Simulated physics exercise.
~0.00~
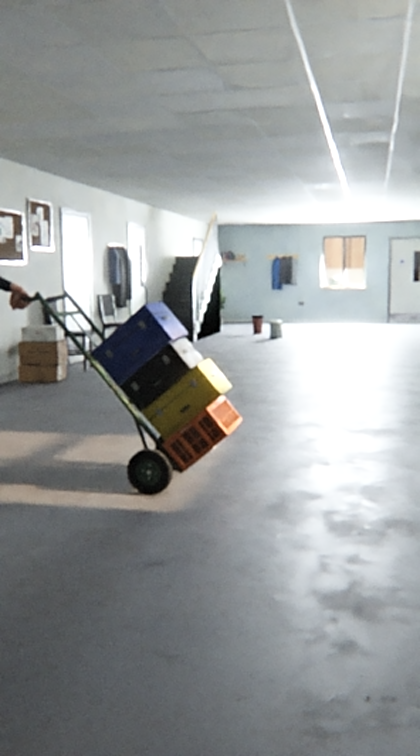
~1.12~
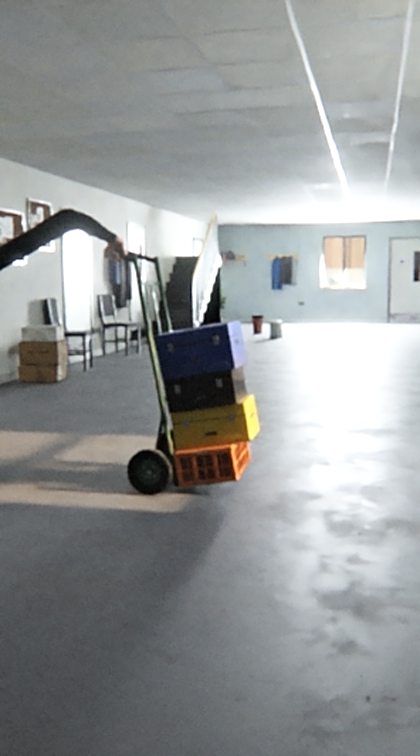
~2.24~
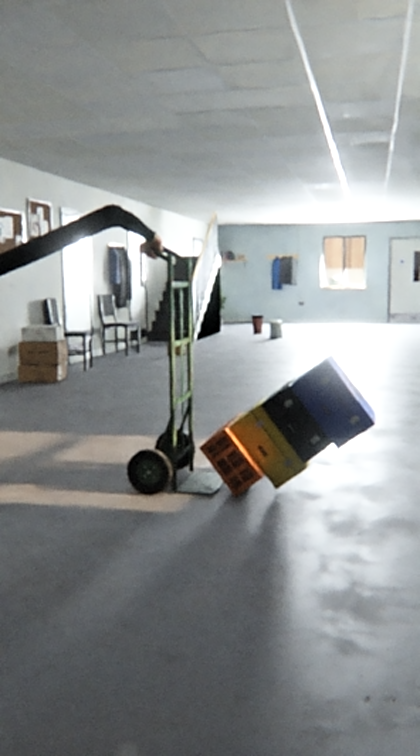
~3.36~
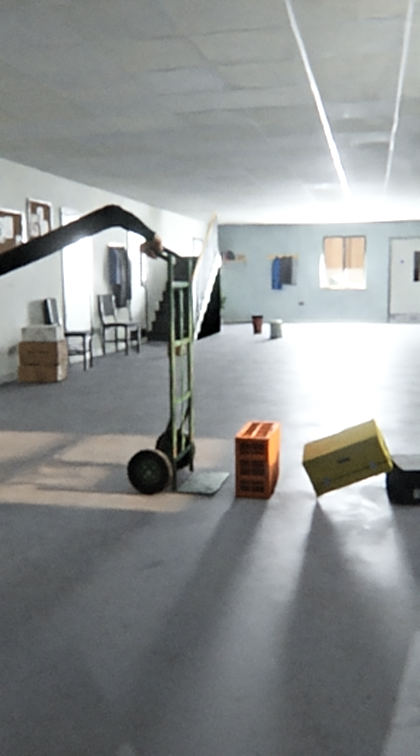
A green-framed hand truck, tilted back to the left and held by a hand at its handle, stands in a wide grey hall seen from the side by a still camera. Stacked on it from the top are blue, black and yellow toolboxes above an orange crate, with chairs, cartons and stairs behind. The arm swings the truck upright until its plate lies flat. The whole stack tips forward and topples off to the right. The boxes scatter, leaving the orange crate on its side near the plate, the yellow toolbox tilted beyond it, the black one at the right edge and the blue one out of sight.
